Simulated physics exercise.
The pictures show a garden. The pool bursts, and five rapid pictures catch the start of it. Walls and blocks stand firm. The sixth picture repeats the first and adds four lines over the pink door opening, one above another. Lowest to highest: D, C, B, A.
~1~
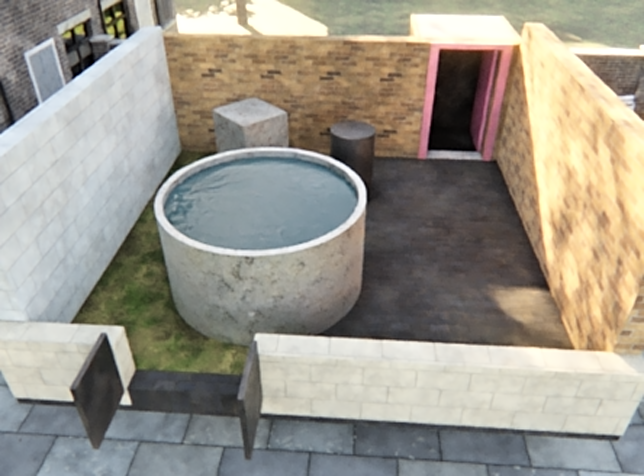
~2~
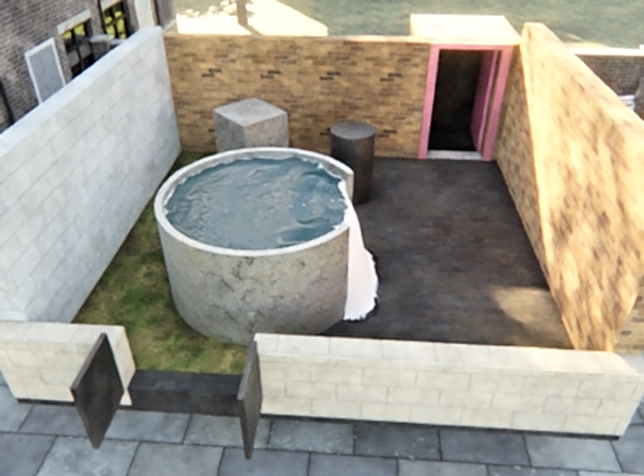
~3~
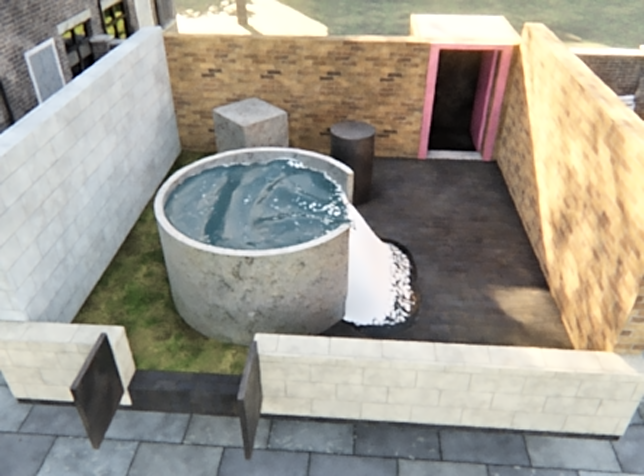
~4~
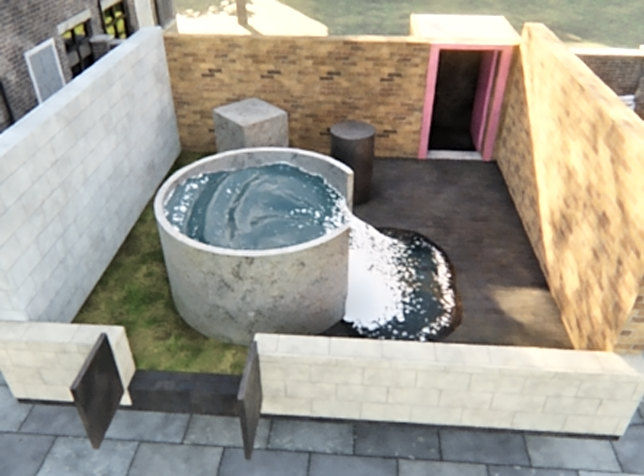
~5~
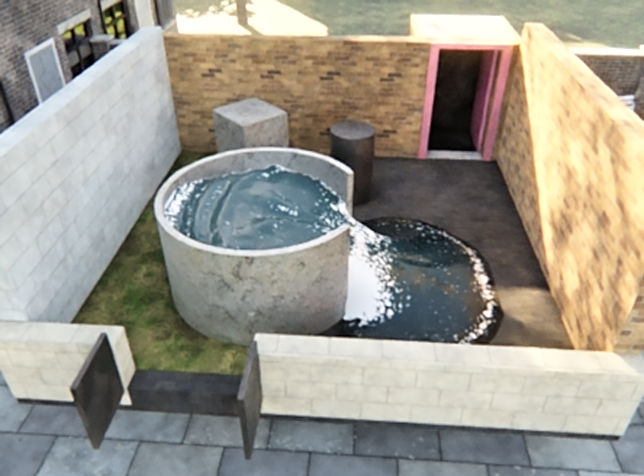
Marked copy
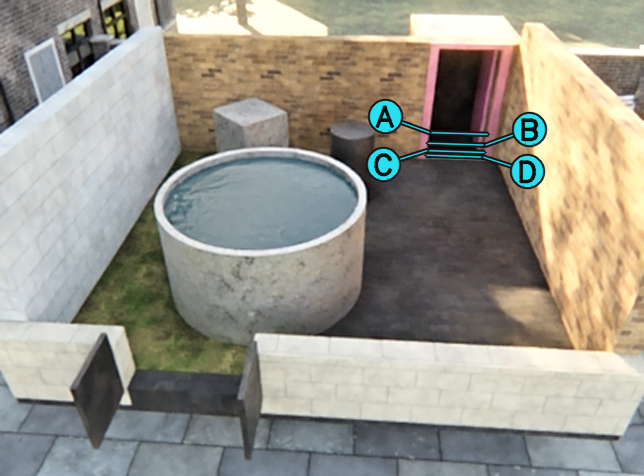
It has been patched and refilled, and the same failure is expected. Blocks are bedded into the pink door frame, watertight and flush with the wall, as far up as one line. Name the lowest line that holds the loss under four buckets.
Choose A.
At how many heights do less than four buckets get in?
One of them.
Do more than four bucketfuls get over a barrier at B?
Yes.
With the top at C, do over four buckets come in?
Yes.
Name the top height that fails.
The answer is B.
On the marked copy, A at (458, 133); B at (456, 144); C at (455, 151); D at (454, 156); from the bottom up D, C, B, A.
Choosing A, a splash gets over, under a bucket.
Choosing B, about 12 bucketfuls get in.
Choosing C, dozens of bucketfuls pour in.
Choosing D, dozens of bucketfuls pour in.
